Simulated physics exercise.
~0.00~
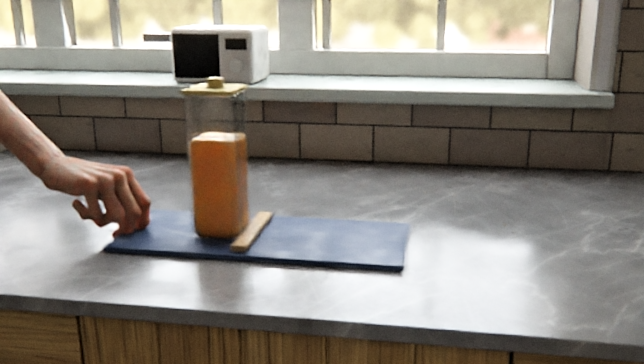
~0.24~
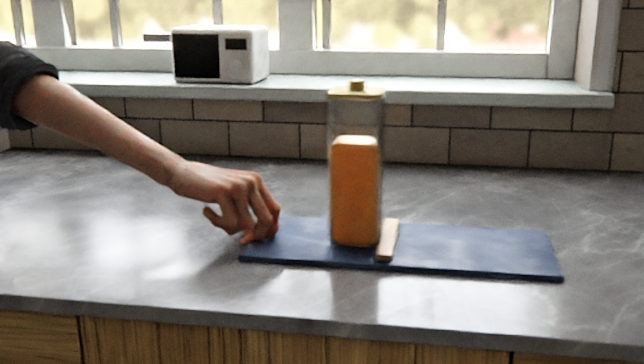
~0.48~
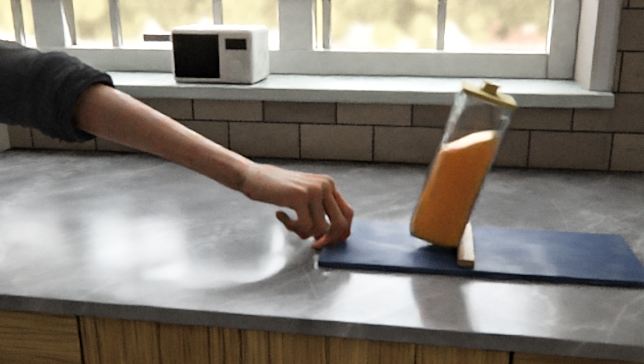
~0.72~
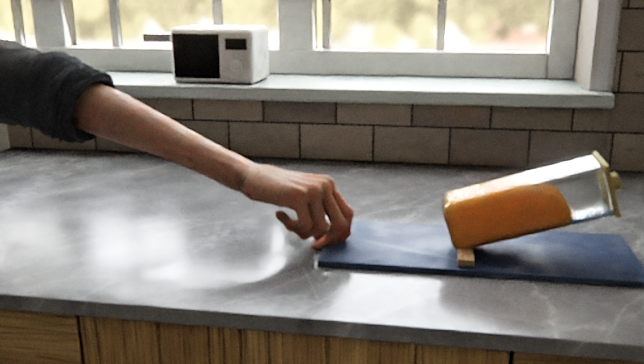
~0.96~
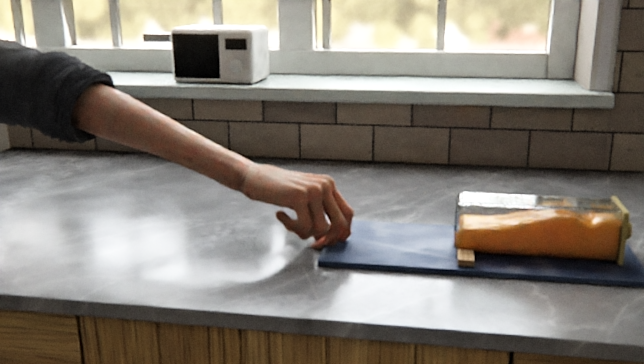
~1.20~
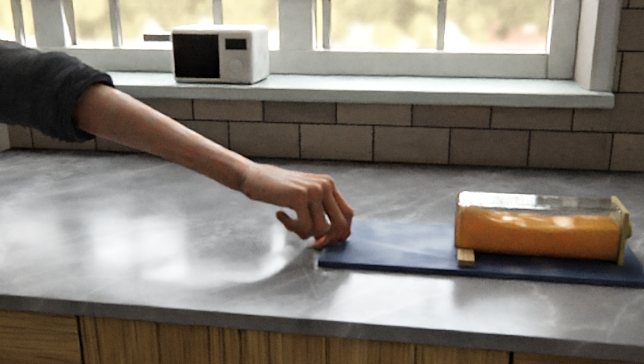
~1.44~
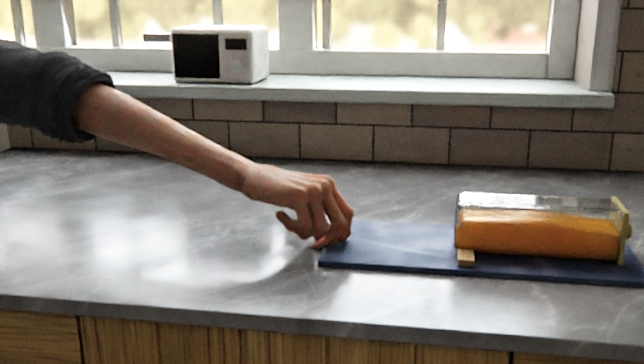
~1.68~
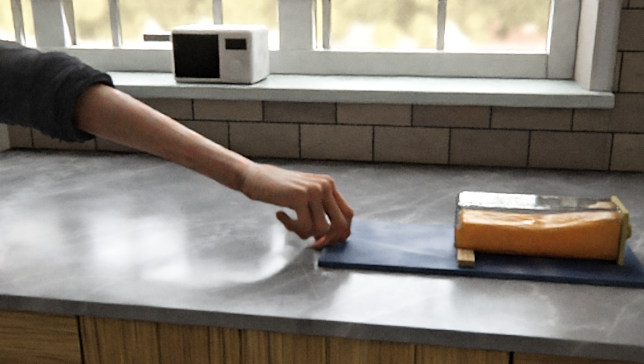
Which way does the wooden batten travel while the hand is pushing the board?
The batten travels to the right, carried along with the board.
